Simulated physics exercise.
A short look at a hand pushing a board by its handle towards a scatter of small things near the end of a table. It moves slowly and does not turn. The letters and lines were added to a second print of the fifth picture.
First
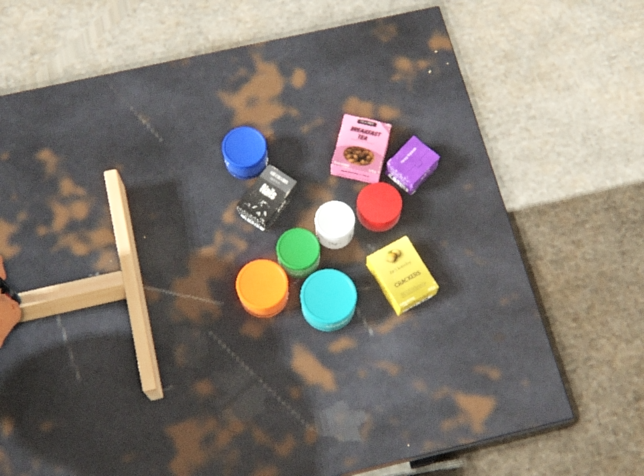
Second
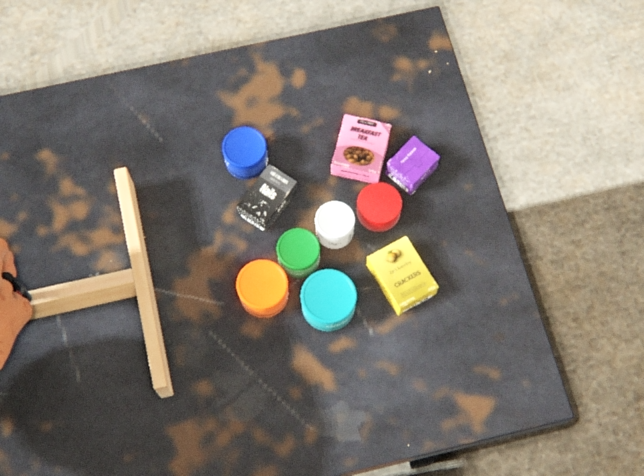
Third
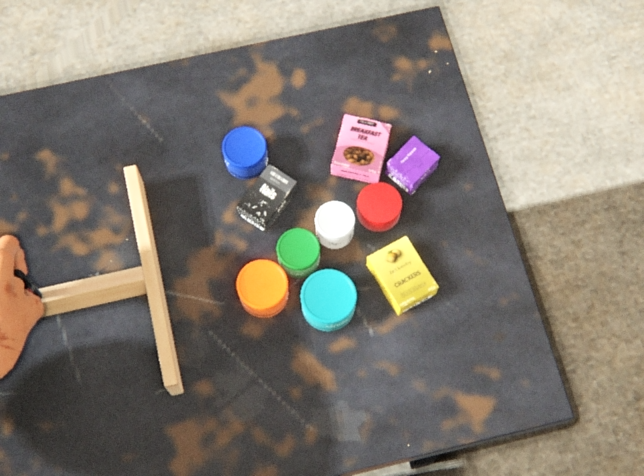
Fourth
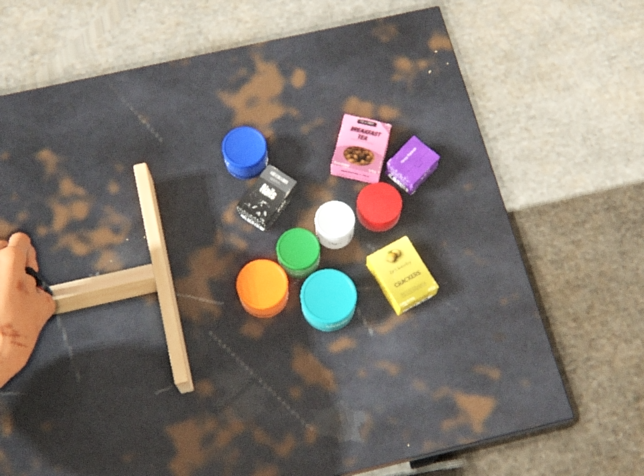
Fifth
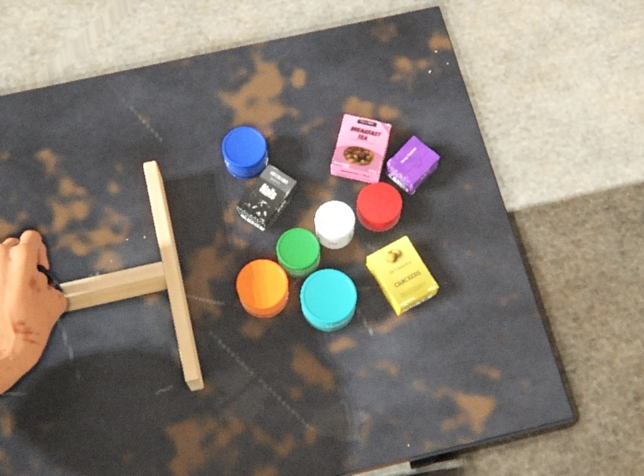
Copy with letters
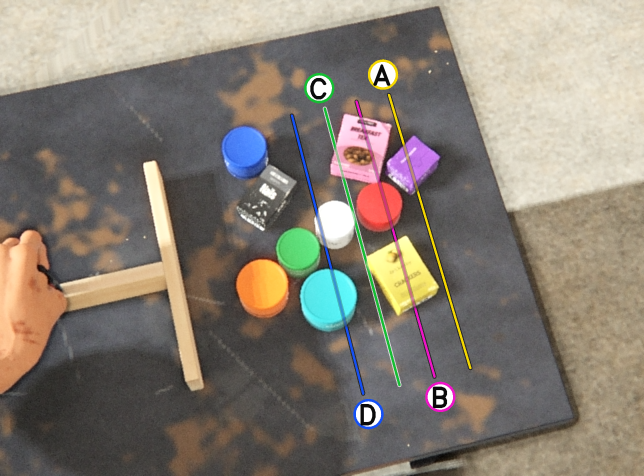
On a dark, rust-patched tabletop, a hand slowly pushed a wooden T-shaped board rightward by its handle, closing some of the gap to a cluster of colourful round tubs and small packets, which stayed still.
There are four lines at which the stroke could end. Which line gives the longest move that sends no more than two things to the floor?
At A, and not beyond.
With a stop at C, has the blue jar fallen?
No.
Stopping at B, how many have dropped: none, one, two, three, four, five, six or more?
The count is none.
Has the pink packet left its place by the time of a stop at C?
Yes.
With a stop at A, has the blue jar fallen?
No.
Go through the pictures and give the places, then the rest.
The first picture shows orange jar (263, 289); green tub (299, 254); turquoise jar (329, 301).
The second picture shows board (139, 273); yellow packet (403, 276).
The third picture shows board (149, 271); red pot (379, 207).
The fourth picture shows board (160, 269); white tub (335, 225).
The fifth picture shows board (170, 267); pink packet (362, 150); orange jar (263, 289); green tub (299, 254).
On the copy, A at (428, 224); B at (394, 232); C at (360, 240); D at (326, 247).
On A. First, board (264, 245); blue jar (270, 148); turquoise jar (352, 306).
Then, board (358, 224); purple packet (439, 164); red pot (446, 211).
Finally, board (426, 209); purple packet over the edge; red pot over the edge; two fallen.
By contrast, B is within the limit but short; C is within the limit but short; D is within the limit but short.
